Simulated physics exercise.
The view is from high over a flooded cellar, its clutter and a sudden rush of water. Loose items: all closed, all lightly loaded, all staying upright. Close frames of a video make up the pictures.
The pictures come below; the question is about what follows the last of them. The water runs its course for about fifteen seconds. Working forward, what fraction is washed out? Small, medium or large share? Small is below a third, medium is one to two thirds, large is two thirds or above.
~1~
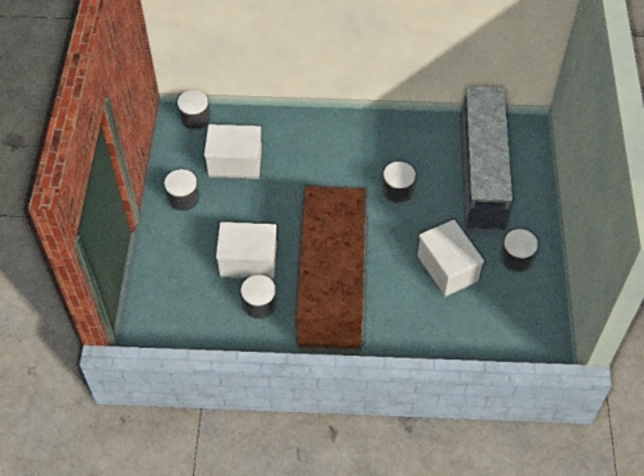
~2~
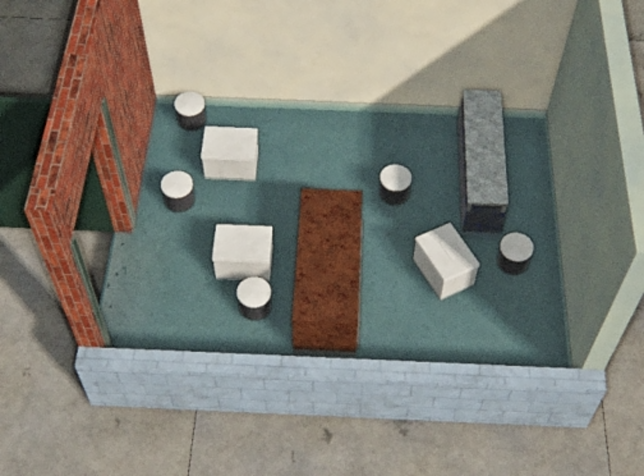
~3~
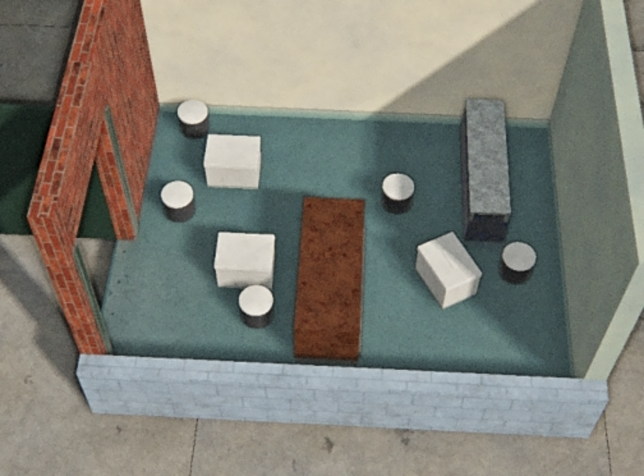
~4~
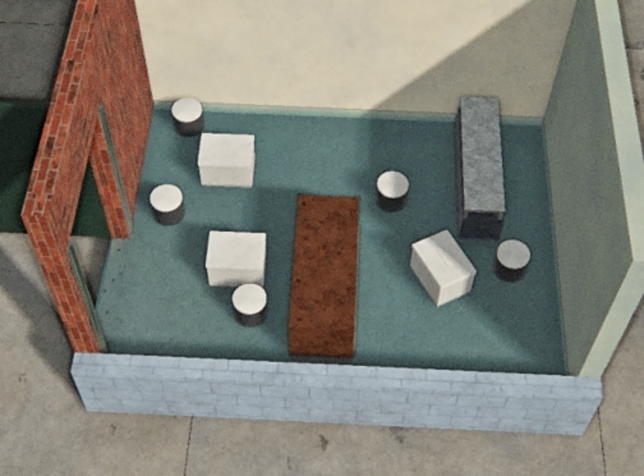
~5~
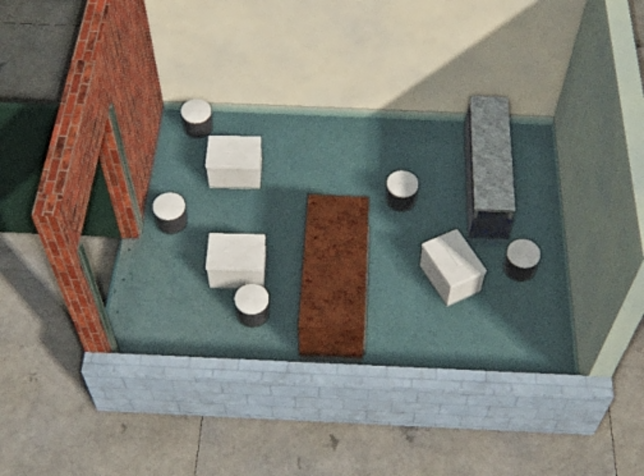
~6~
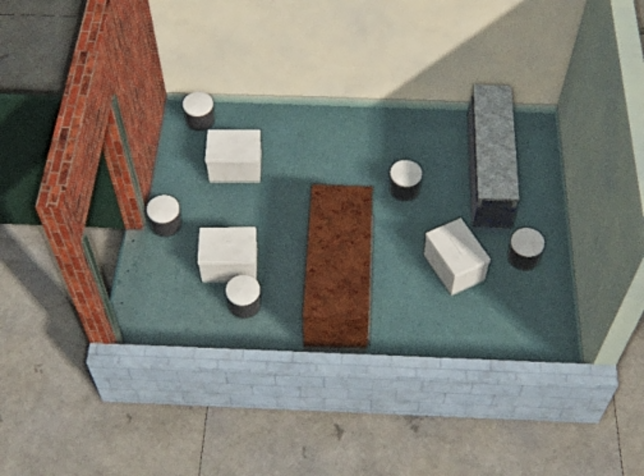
A large share.
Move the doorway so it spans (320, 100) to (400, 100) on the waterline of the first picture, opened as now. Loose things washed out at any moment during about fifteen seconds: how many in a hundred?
Some 40 per cent.
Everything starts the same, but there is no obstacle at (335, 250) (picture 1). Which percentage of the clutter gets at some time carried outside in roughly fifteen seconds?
About 60%.
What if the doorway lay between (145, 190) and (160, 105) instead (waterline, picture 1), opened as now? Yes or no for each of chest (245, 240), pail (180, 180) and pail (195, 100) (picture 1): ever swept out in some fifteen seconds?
Lost, lost and lost.
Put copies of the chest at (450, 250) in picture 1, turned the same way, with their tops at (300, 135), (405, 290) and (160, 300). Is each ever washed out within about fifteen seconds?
First escapes, second doesn't escape, third escapes.
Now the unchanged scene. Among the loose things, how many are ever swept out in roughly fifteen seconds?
It comes out at 6.
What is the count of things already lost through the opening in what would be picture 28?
Total: 5.
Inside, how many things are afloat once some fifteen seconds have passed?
Exactly 2 of them.
A moment on, 1 of 8 are out; 7 afloat.
Next, 4 of 8 are out; 4 afloat.
Later, 5 of 8 are out; 3 afloat.
In the end, 6 of 8 are out; 2 afloat.
